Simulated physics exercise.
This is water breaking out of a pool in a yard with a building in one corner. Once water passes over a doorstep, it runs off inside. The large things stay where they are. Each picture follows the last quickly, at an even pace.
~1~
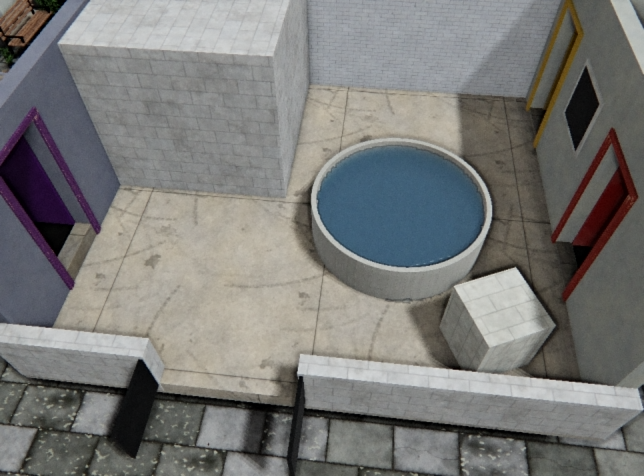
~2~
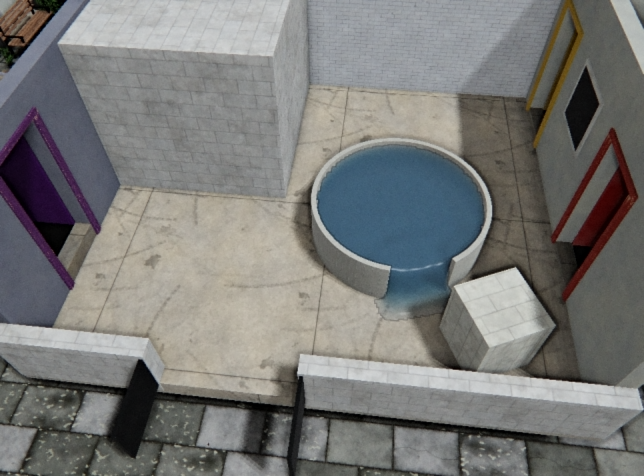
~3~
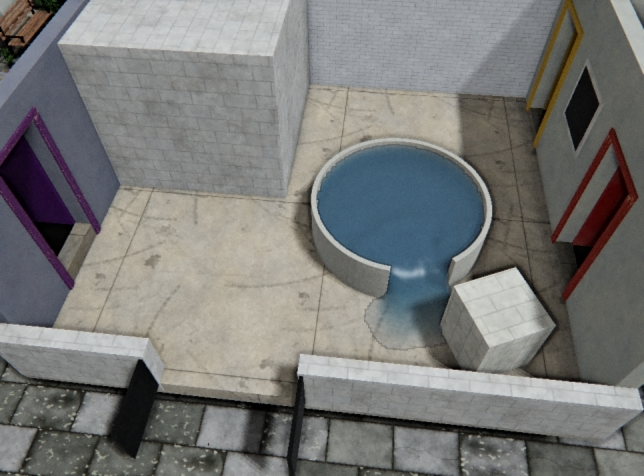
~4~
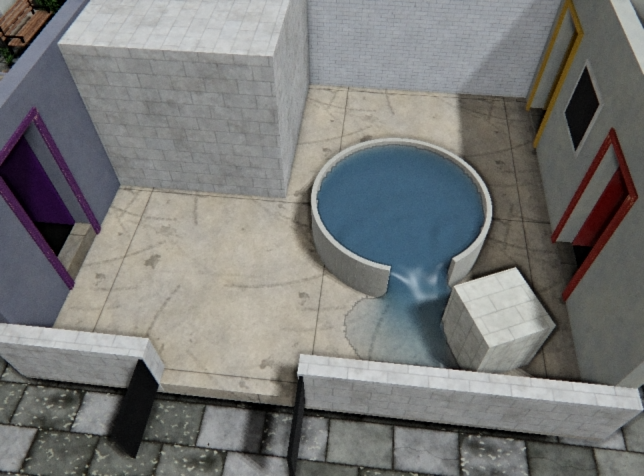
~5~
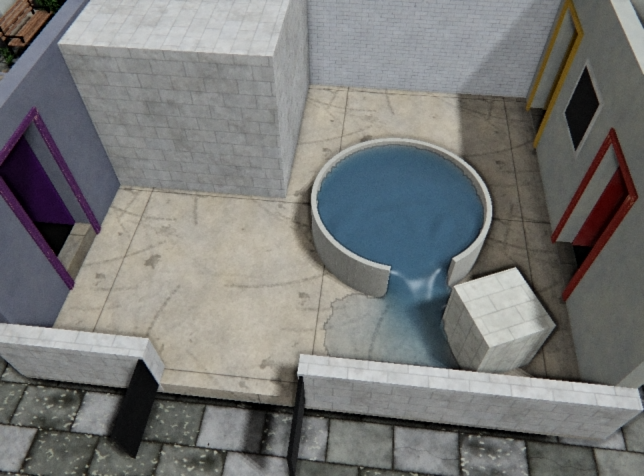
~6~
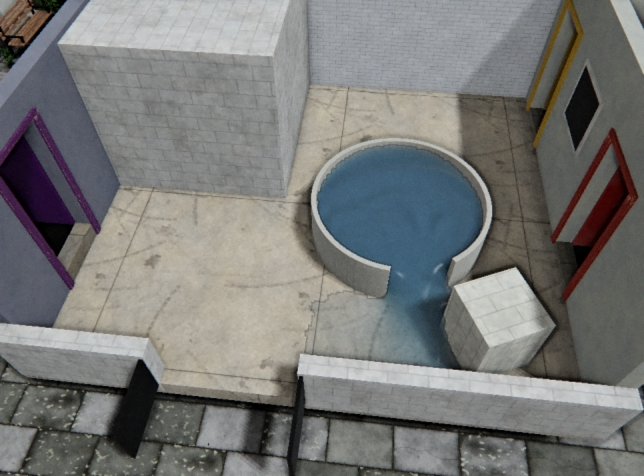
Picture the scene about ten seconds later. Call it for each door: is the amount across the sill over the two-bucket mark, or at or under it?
My call: The yellow door at or under the mark, the red door over the mark, the purple door at or under the mark.
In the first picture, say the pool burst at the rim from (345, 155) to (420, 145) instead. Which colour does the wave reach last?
It's the purple one.
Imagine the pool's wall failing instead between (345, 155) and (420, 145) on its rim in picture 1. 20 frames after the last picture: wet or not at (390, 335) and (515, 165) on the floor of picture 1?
The first spot is spared, the second swamped.
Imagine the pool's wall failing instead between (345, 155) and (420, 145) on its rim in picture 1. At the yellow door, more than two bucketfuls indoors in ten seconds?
I reckon the yellow door exceeds it.
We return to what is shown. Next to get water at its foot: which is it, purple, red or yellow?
Answer: The door marked red.
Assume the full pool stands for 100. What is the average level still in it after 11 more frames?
I'd say some 64 %.
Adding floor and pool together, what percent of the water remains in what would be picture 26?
That works out to about 96 percent.
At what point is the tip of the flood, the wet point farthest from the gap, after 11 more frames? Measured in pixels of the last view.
Best guess: Near (121, 360).
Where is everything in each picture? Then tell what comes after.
Still water in the round tank at (400, 202), in the first picture.
The front is at (386, 313), out from the gap at (418, 288), in the second picture.
Water pours out at (418, 288) and has run to (381, 336), in the third picture.
The front is at a hidden place, out from the gap at (417, 289), in the fourth picture.
The front is at a hidden place, out from the gap at (418, 288), in the fifth picture.
The front is at a hidden place, out from the gap at (418, 288), in the sixth picture.
A moment on, water covers 20 % of the floor; the yellow door not reached, the red door wet at the sill, nothing in, the purple door not reached.
Next, water covers 35 % of the floor; the yellow door not reached, the red door under two buckets in, the purple door not reached.
Then, water covers 70 % of the floor; the yellow door wet at the sill, nothing in, the red door over two buckets in, the purple door wet at the sill, nothing in.
Later, water covers 85 % of the floor; the yellow door wet at the sill, nothing in, the red door over two buckets in, the purple door wet at the sill, nothing in.
In the end, water covers 95 % of the floor; the yellow door wet at the sill, nothing in, the red door over two buckets in, the purple door wet at the sill, nothing in.
